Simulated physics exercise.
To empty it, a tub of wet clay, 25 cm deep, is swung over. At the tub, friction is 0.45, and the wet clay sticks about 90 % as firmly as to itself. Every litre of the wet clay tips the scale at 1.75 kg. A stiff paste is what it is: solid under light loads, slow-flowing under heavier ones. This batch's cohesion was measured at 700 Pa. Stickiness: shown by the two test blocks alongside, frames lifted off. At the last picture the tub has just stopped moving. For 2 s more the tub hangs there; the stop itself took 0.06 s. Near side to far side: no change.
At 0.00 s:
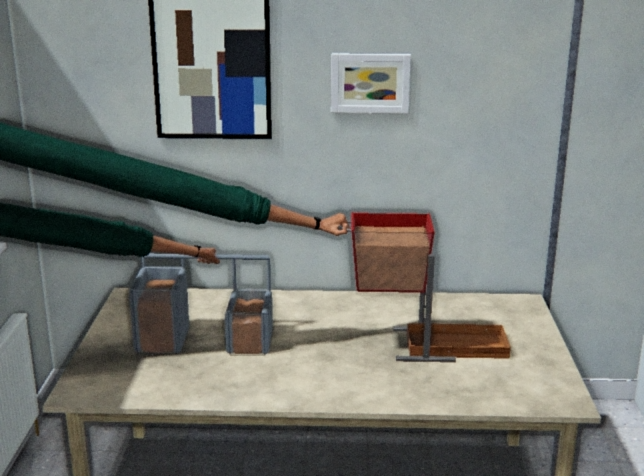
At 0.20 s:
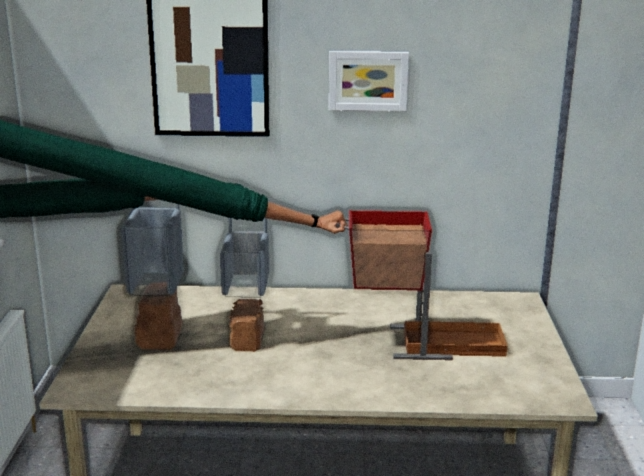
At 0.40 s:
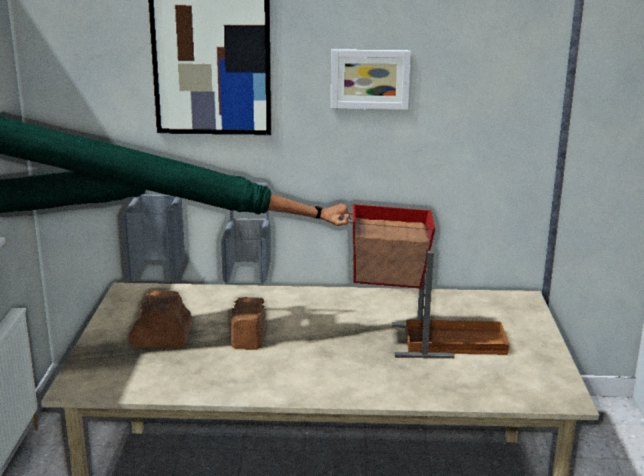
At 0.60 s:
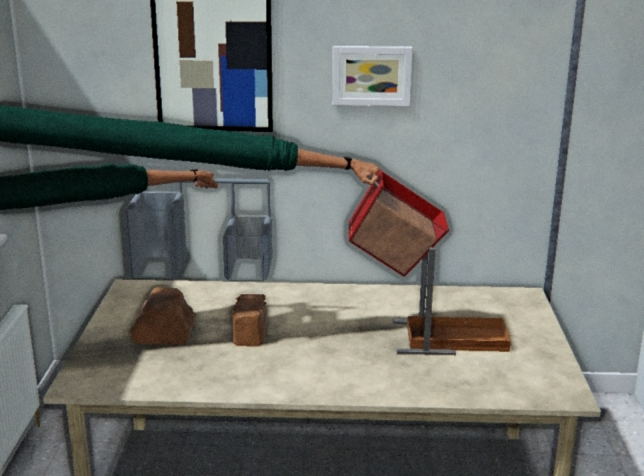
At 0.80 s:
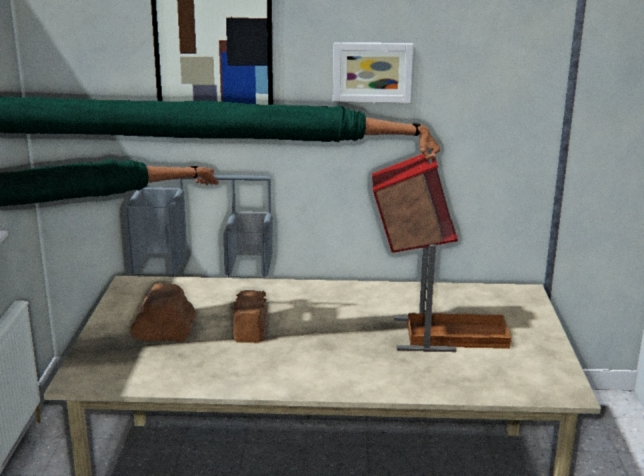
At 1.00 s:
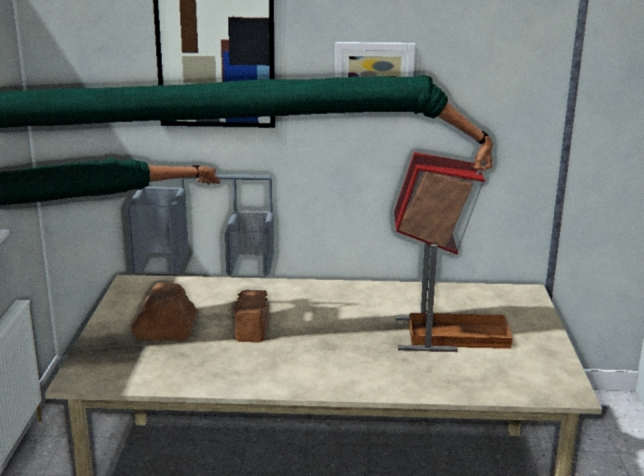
To begin with, a green-sleeved arm lifts two clear moulds off two brown clay blocks on a table, and the left block slumps while the smaller one keeps its shape. Then the other hand swings a red tub of clay over to the right, past its side, the clay still inside.
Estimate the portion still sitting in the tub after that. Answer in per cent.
The portion still in the tub is near 29 %.
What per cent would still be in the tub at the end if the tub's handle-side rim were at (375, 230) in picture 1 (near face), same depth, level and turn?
Close to 40 per cent would still be in the tub.
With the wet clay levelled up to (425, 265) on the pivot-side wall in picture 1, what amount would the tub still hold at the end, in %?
Roughly 35 per cent would still be in the tub at the end.
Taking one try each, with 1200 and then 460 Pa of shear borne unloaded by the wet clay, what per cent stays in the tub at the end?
About 16 % first, about 25 % second.
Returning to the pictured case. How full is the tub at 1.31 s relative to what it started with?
Some 30 per cent.
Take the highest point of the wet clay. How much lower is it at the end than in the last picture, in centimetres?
19 cm or so.
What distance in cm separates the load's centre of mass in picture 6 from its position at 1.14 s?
10 cm.
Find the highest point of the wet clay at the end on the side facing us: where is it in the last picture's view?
Roughly at pixel (410, 221).
After 1.14 s, the tub is at 105 degrees and holds 75 %.
After 1.31 s, the tub is at 105 degrees and holds 31 %.
After 1.48 s, the tub is at 105 degrees and holds 29 %.
After 1.65 s, the tub is at 105 degrees and holds 29 %.
After 3.00 s, the tub is at 105 degrees and holds 29 %.
